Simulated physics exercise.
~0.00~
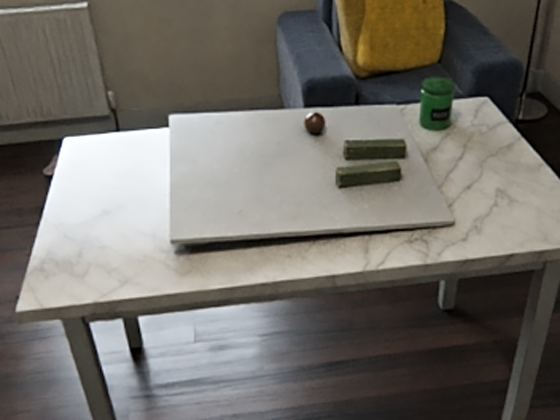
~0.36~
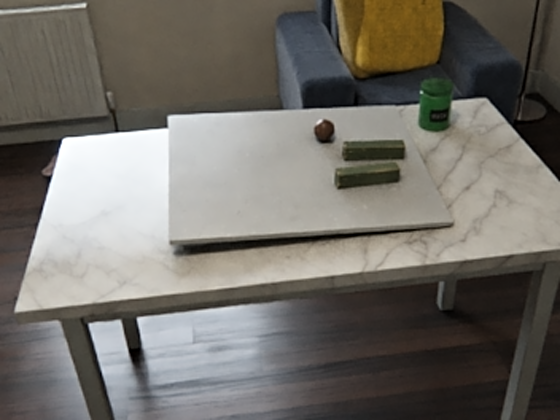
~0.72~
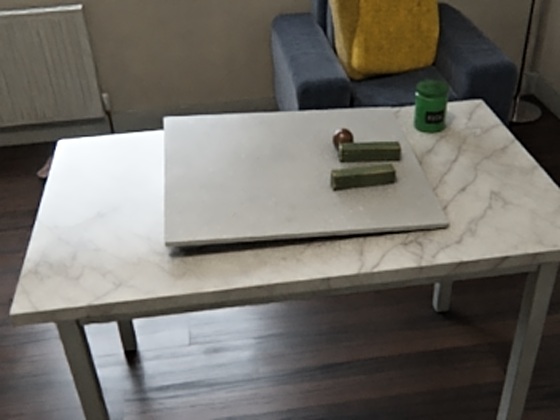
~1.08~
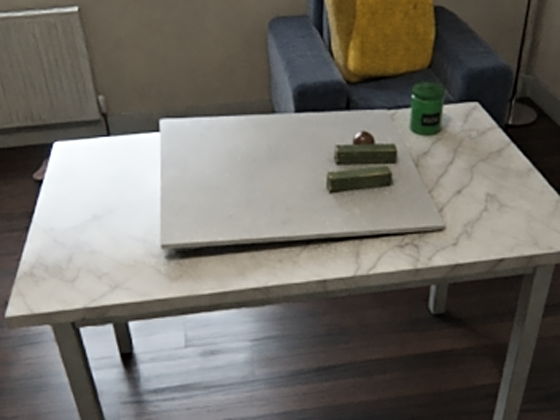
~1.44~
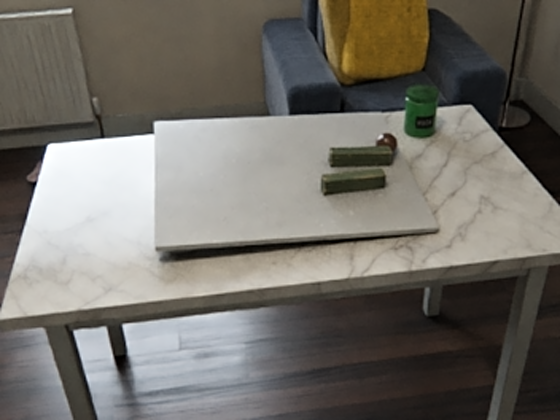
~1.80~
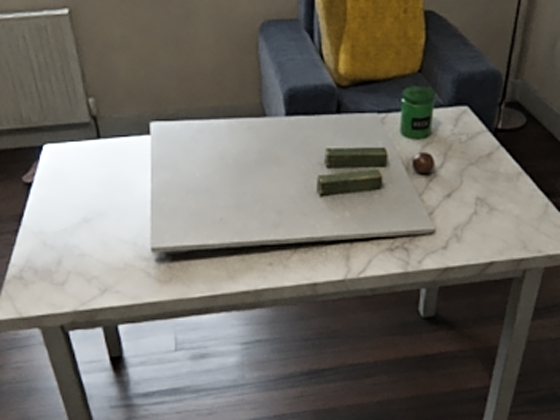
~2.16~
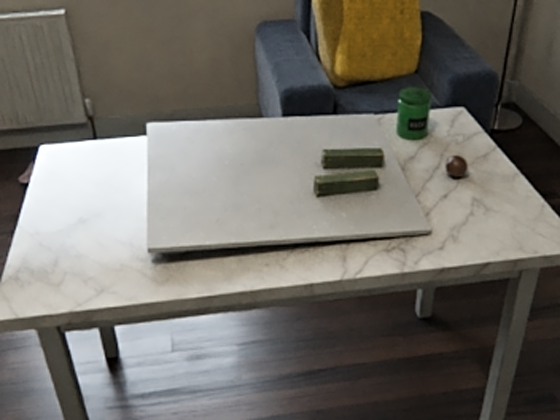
The clip shows a brown onion rolling rightward across a tilted white board on a marble-patterned table, passing behind two green blocks and in front of a green jar. It leaves the board's right edge and ends on the tabletop, while the jar stays in place.
